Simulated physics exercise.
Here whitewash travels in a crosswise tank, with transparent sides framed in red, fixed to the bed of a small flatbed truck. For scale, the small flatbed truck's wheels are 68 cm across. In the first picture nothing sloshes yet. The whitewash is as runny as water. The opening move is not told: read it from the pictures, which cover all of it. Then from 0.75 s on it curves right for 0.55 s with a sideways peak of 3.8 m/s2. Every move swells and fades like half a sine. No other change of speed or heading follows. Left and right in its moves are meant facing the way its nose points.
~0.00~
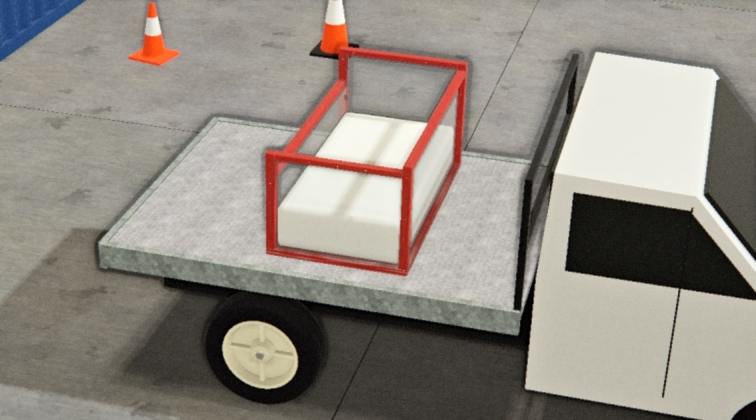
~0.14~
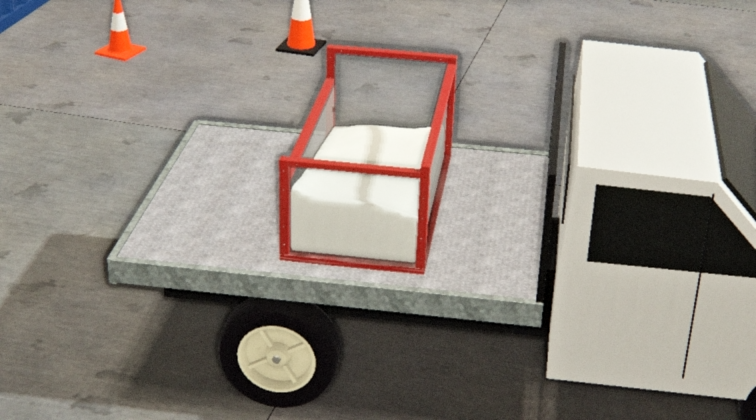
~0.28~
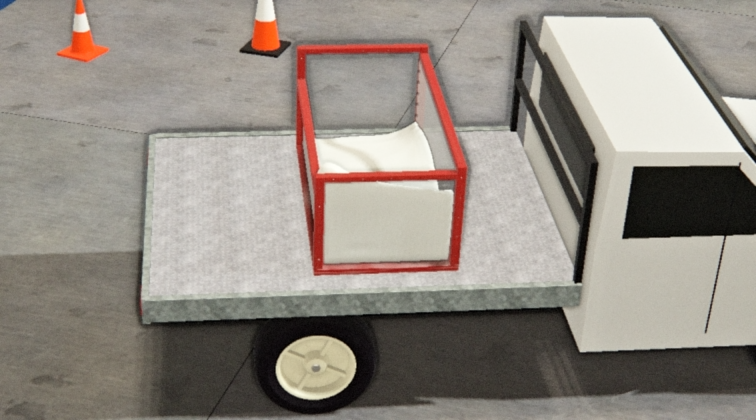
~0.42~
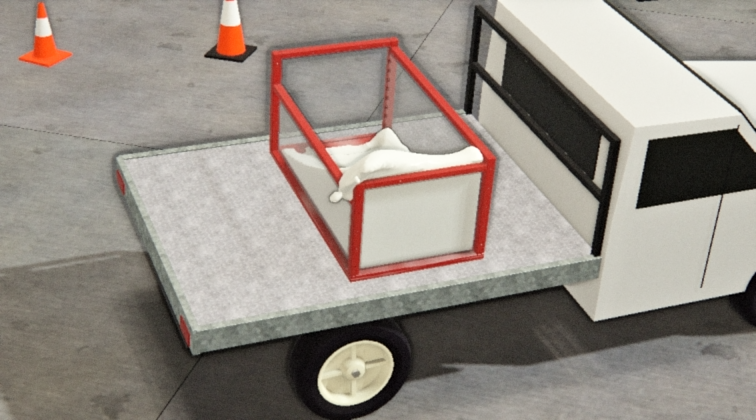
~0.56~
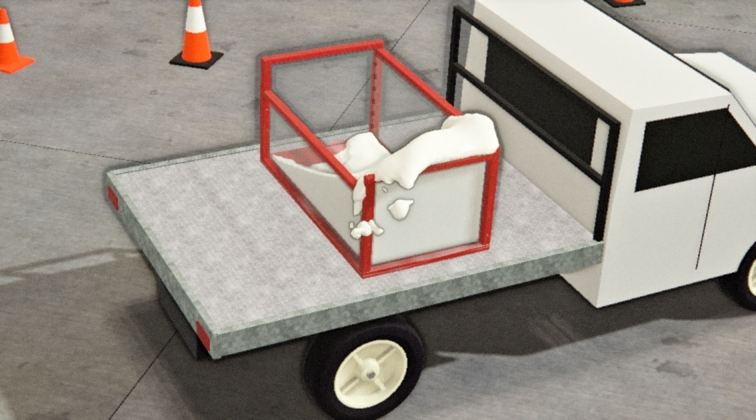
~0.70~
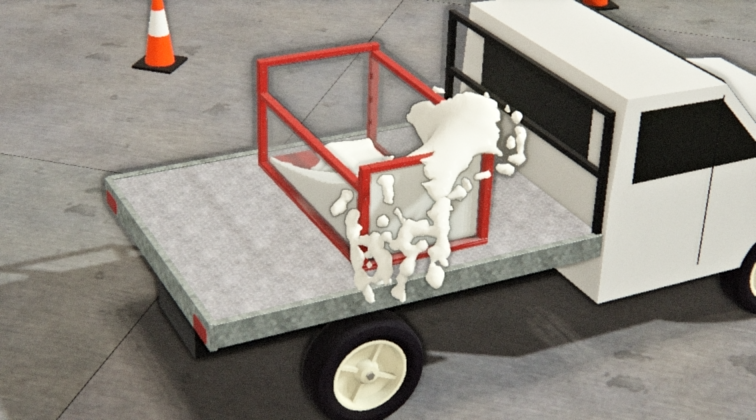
A flatbed truck curves away, and whitewash climbs its tank's near side and splashes over.
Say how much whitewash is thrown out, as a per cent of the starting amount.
Roughly 28 per cent of the whitewash is lost.
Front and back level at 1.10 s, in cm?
About 26 cm in front and 36 cm behind.
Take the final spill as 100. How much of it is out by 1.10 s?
About 30 per cent.
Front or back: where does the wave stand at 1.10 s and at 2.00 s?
Towards the back, then the front.
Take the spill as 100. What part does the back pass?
Some 20 per cent of it.
Then, 1.10 s in, front 26 cm, middle 25 cm, back 35 cm above the floor; the loss stands at 10 per cent, over the front and the near side.
Then, 1.50 s in, front 37 cm, middle 34 cm, back 36 cm above the floor; the loss stands at 11 per cent, over the front and the near side.
Then, 2.00 s in, front 20 cm, middle 18 cm, back 8 cm above the floor; the loss stands at 24 per cent, over the far side and the front.
Then, 4.28 s in, the loss stands at 28 per cent, over the far side and the front, 66 of 236 litres.
